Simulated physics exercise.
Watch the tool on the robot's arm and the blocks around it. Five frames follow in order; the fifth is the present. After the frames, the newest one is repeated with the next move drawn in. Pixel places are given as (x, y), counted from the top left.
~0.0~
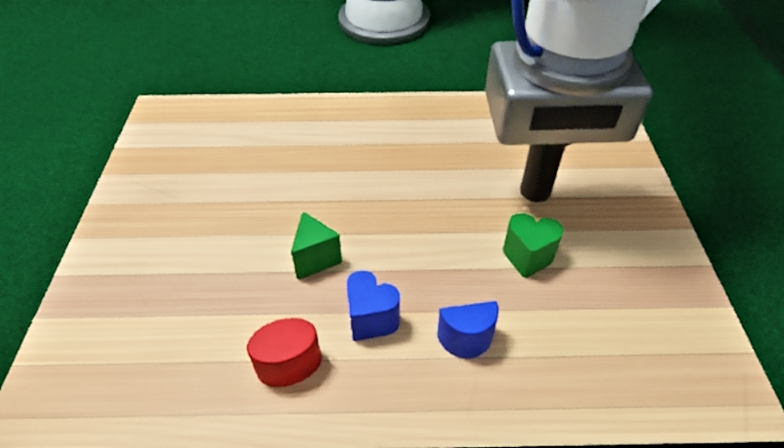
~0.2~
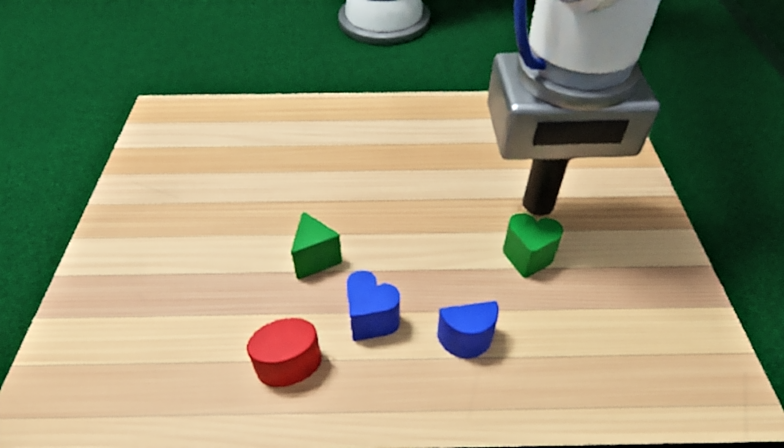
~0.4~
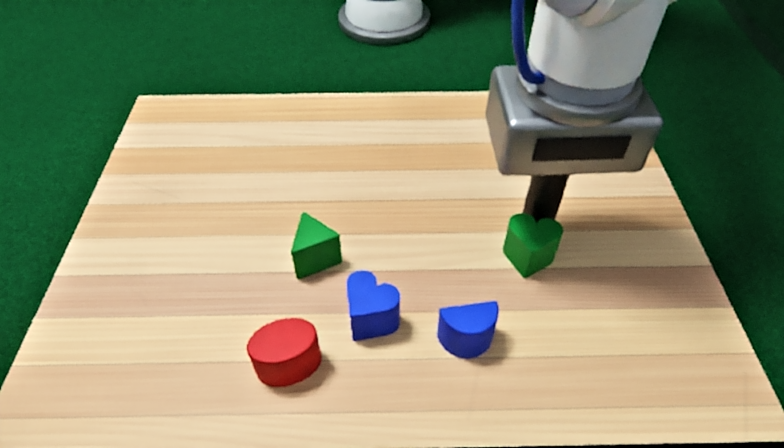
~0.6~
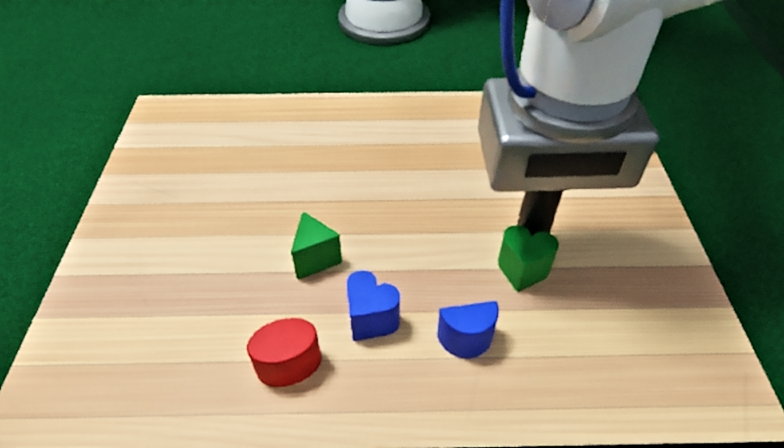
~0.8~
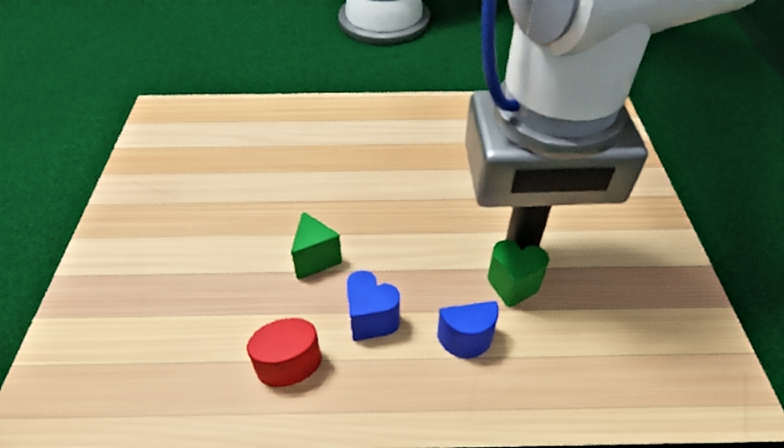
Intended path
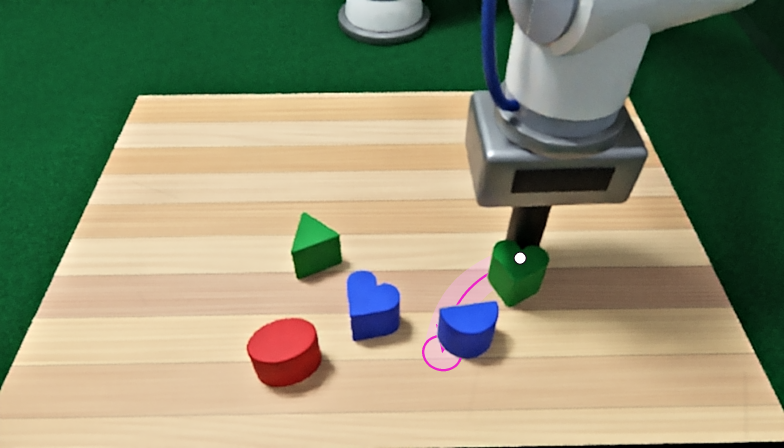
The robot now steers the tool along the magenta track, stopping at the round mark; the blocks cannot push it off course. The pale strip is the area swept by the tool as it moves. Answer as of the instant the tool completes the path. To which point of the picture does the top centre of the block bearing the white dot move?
Around (499, 290).
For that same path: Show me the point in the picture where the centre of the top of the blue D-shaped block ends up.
The middle of its top is at (477, 345).
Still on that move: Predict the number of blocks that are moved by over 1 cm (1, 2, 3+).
The count is two.
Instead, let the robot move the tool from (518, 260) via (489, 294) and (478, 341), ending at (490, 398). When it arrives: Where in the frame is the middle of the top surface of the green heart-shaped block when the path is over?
The middle of the upper face of the green heart-shaped block will lie at about (540, 384) in the picture.
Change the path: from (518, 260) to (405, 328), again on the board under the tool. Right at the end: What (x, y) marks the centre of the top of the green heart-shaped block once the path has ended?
At the end it should sit near (499, 287).
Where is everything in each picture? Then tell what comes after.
Tool tip at (535, 192); block tops, blue heart-shaped block at (369, 293); blue D-shaped block at (472, 316); green heart-shaped block at (536, 230), in the first picture.
Tool at (538, 205); blocks unchanged, in the second picture.
Tool at (538, 219); blocks unchanged, in the third picture.
Tool at (532, 233); green heart-shaped block at (530, 243), in the fourth picture.
Tool at (521, 246); blue heart-shaped block at (369, 293); blue D-shaped block at (472, 316); green heart-shaped block at (520, 258), in the fifth picture.
Path on the board, from (518, 260) via (481, 279) and (454, 310), ending at (442, 353); the dot is on the green heart-shaped block.
The first path, step by step. One third of the way, tool at (483, 266); green heart-shaped block at (505, 279), turned 40° anticlockwise.
Two thirds of the way, tool at (455, 300); blue D-shaped block at (474, 322), turned 25° clockwise; green heart-shaped block at (499, 290), turned 85° anticlockwise.
At the end, tool at (444, 340); blue heart-shaped block in place; blue D-shaped block at (477, 345), turned 45° anticlockwise; green heart-shaped block at (499, 290), turned 85° anticlockwise.
